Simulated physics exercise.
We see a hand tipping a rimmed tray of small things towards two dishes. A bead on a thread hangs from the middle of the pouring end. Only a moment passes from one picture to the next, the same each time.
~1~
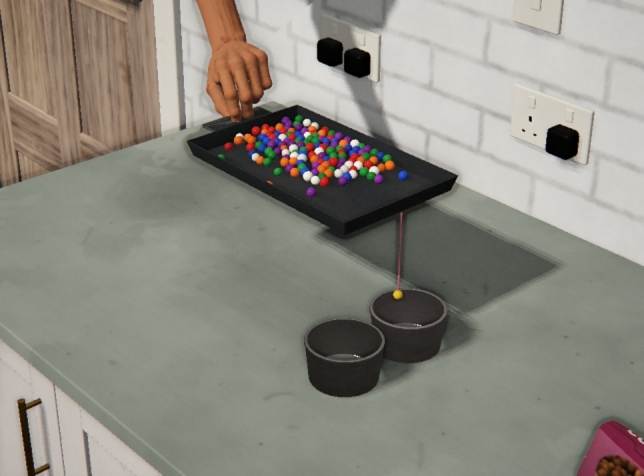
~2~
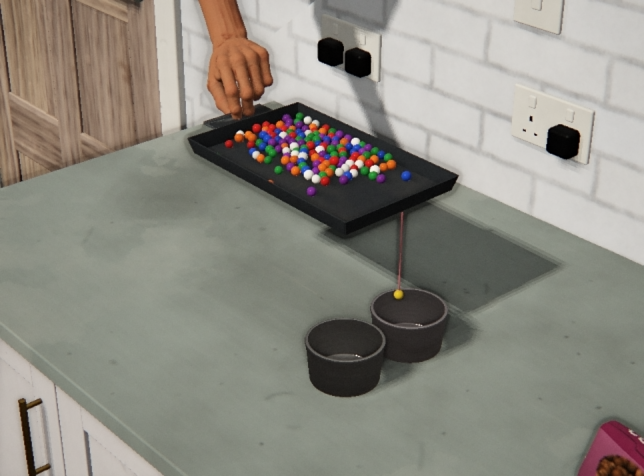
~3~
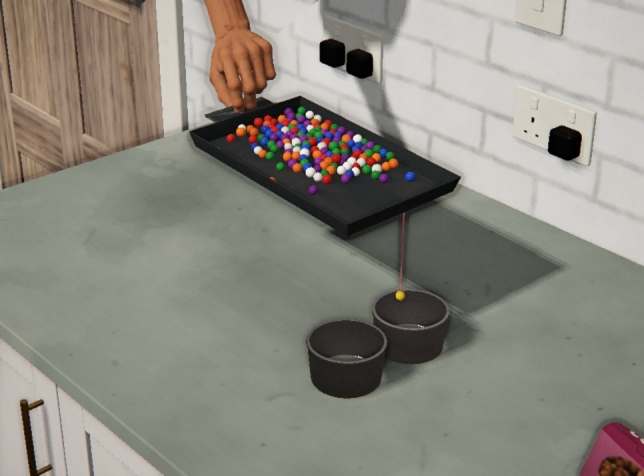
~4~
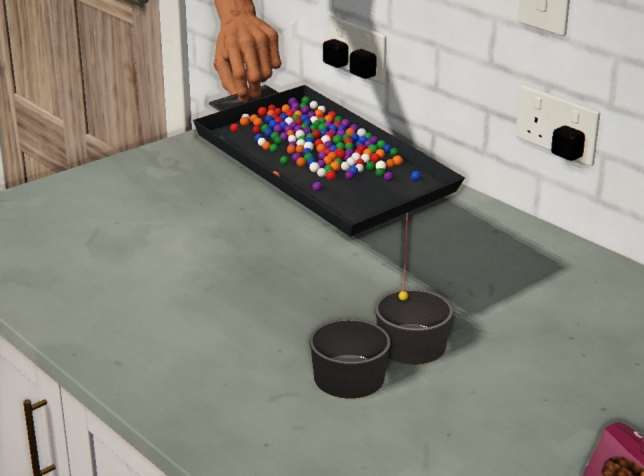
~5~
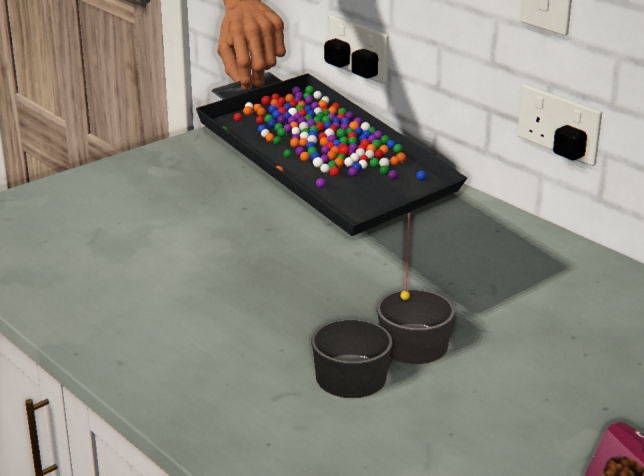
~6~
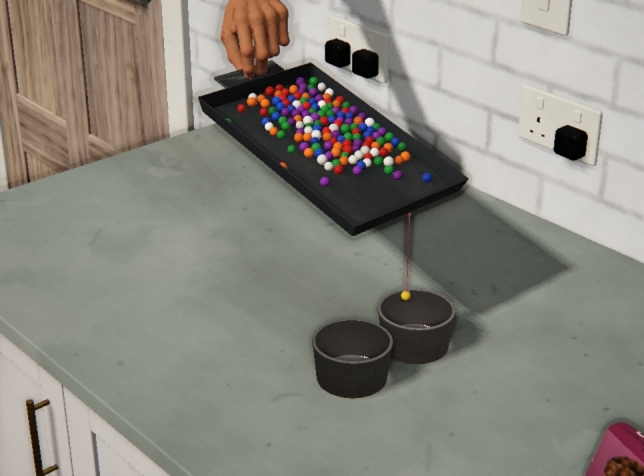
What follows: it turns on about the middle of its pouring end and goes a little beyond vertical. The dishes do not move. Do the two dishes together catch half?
They take less than half between them.
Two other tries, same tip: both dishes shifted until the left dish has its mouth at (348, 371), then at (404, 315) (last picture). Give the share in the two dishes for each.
First some 40, then 10 per cent.
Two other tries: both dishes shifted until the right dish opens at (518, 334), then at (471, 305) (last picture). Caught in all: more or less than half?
At the first place the smaller part, at the second most of it.
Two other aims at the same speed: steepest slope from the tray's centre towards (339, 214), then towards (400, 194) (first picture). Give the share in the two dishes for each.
The first gives 80 %, the second 20 %.
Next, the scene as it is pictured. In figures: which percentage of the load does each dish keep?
The left dish has 0 per cent, the right dish has 10.
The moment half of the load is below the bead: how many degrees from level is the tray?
Near 85 degrees.
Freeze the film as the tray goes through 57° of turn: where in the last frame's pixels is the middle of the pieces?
Roughly at (411, 197).
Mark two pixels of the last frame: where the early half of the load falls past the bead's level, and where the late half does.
Early half (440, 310), late half (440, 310).
Shortly afterwards, tray tipped steeply; the bulk on the tray; only a few in the right dish; a little outside both; only a few in the air.
Next, tray tipped right over; only a few on the tray; only a few in the left dish; a little in the right dish; near two thirds outside both; a little in the air.
Some moments later, tray tipped past a quarter turn; a little in the left dish; a little in the right dish; the bulk outside both.
In the end, tray tipped past a quarter turn; a little in the left dish; a little in the right dish; the bulk outside both.
